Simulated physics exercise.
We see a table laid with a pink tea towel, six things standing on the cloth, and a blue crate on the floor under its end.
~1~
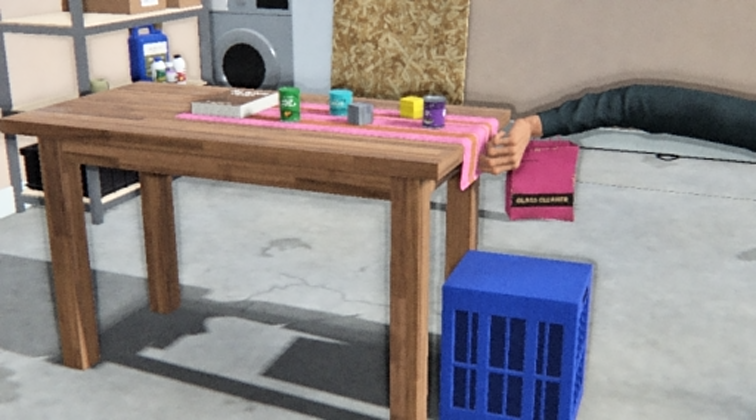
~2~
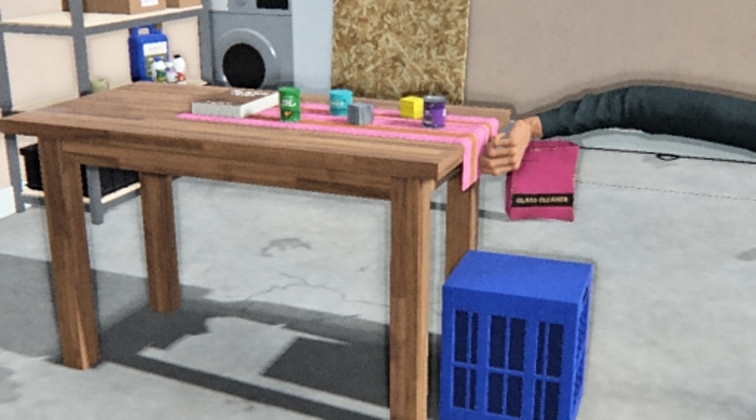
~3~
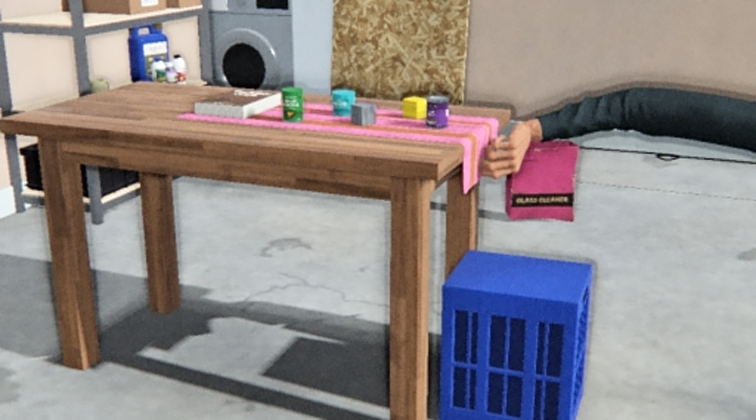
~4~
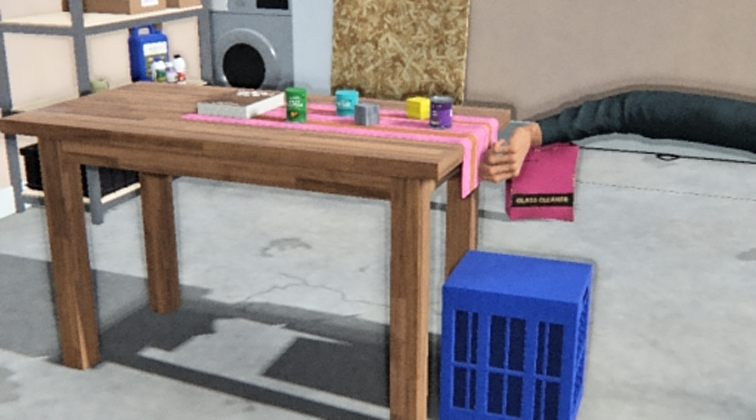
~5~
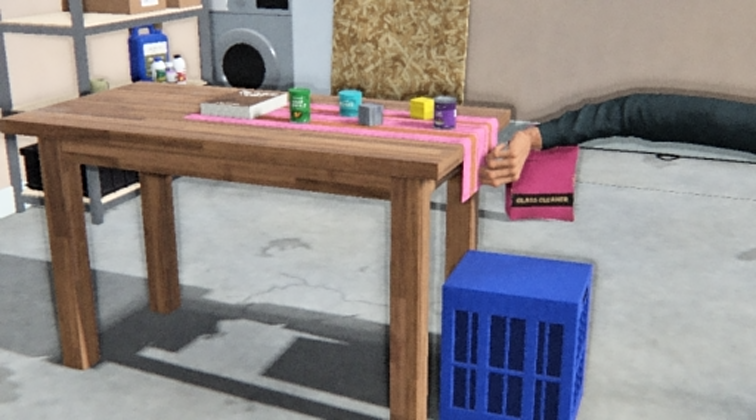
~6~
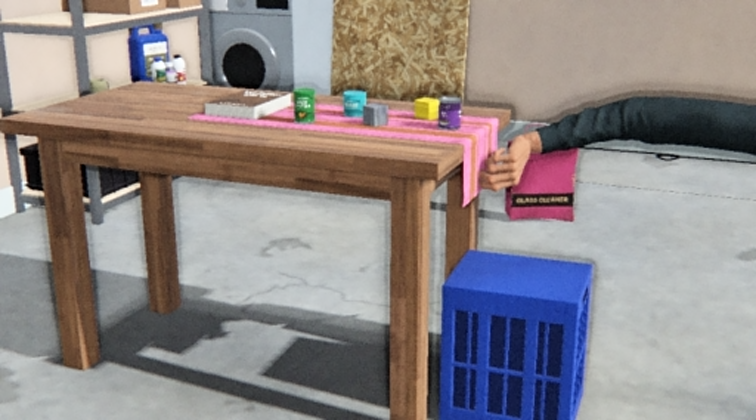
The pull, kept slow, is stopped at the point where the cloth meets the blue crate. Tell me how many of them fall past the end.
The number is two.
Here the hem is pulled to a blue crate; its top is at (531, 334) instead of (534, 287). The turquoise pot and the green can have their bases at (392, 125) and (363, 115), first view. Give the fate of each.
The turquoise pot is lost, the green can is lost.
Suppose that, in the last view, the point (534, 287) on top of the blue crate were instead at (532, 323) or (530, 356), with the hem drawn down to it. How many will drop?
It comes to 3 and 4 over the edge.
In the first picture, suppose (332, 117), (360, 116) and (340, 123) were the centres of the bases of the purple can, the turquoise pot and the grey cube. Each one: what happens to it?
Well, the purple can is safe, the turquoise pot is safe, and the grey cube is safe.
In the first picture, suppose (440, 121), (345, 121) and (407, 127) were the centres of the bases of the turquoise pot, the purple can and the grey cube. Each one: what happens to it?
The turquoise pot ends up off; the purple can stays put; the grey cube ends up off.
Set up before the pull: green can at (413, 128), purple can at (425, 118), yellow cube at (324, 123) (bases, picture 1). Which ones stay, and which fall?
Of the three, the green can ends off the top, the purple can ends off the top and the yellow cube stays aloft.
Soon after, hem near (480, 221); all still up.
After that, hem on the crate; purple can and yellow cube gone.
In the end, hem on the crate; purple can and yellow cube gone. The answer is two.
